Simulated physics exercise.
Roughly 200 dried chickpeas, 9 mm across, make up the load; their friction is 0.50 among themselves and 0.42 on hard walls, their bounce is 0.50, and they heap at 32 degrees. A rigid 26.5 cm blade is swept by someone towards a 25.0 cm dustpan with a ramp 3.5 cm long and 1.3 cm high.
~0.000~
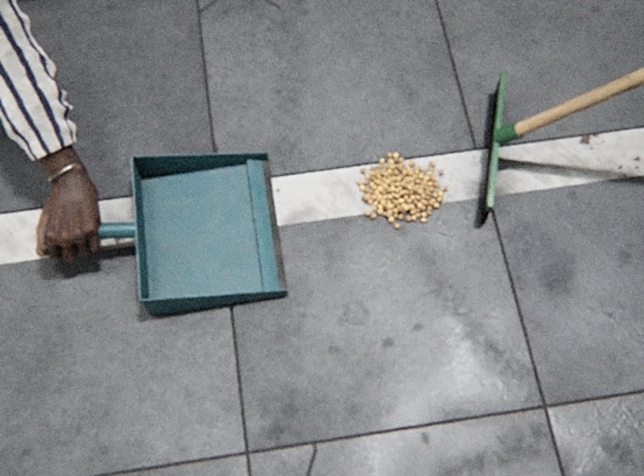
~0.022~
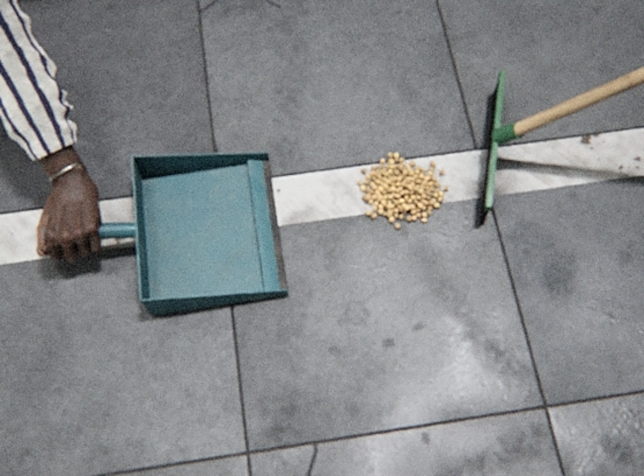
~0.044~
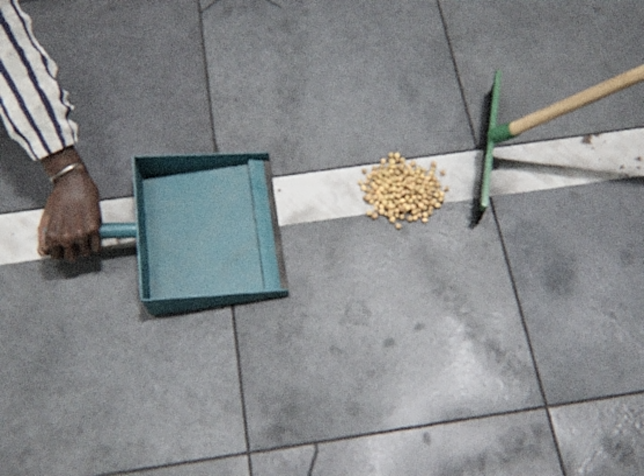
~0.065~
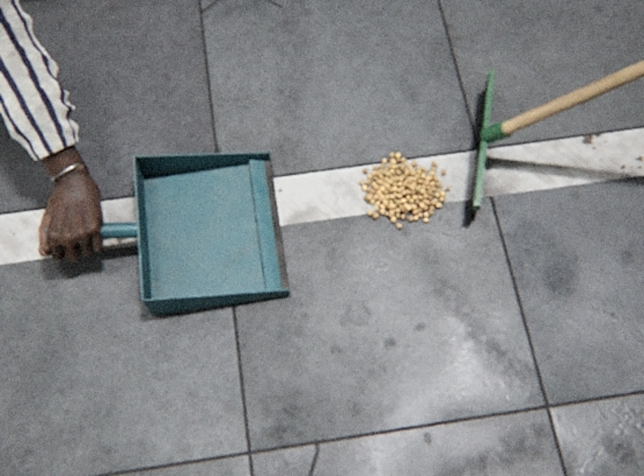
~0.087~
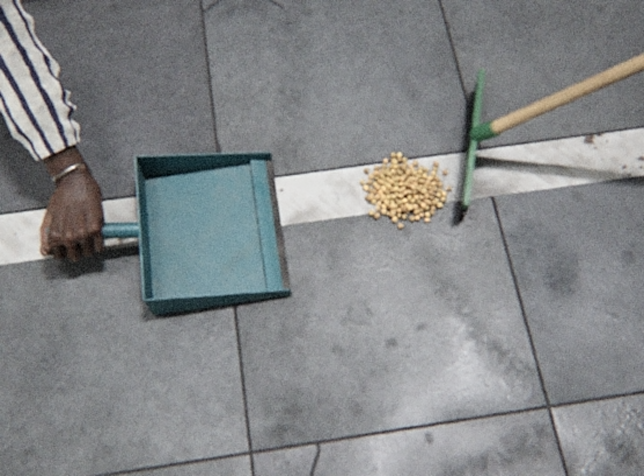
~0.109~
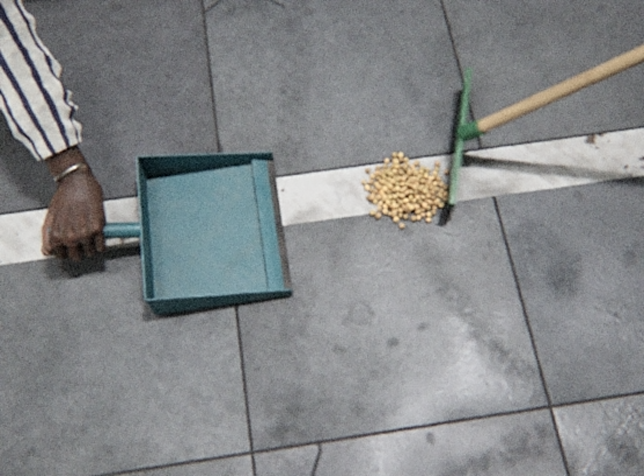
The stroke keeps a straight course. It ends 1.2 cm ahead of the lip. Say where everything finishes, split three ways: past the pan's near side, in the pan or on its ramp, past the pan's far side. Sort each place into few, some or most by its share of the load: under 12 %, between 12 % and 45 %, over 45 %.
Shares: Past the pan's near side: Few; in the pan or on its ramp: Some; past the pan's far side: Some.
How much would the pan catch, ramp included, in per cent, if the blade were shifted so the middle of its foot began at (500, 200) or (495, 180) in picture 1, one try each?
Around 40 percent, then around 35 percent.
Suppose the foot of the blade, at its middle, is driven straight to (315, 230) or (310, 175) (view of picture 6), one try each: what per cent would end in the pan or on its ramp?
Some 40 per cent on the first try, 45 per cent on the second.
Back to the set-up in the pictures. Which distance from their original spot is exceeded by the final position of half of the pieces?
I'd say near 26 cm.
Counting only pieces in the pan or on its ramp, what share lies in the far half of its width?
I'd put it at around 100 per cent.
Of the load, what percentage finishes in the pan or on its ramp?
Estimate: Close to 35 %.
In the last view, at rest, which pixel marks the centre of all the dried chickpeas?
Near (263, 173).
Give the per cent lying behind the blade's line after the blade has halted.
I'd put it near 15 in a hundred.
After 0.24 s, middle of the blade 17 cm from the lip; 0 % over the lip, far side 10 %, near side 0 %.
After 0.32 s, middle of the blade 8 cm from the lip; 0 % over the lip, far side 25 %, near side 0 %.
After 0.54 s, middle of the blade 5 cm from the lip; 40 % over the lip, far side 30 %, near side 0 %.
By 1.2 s all is still; near side 5 %, pan 35 %, far side 30 %, in front of the lip or behind the blade 30 %.
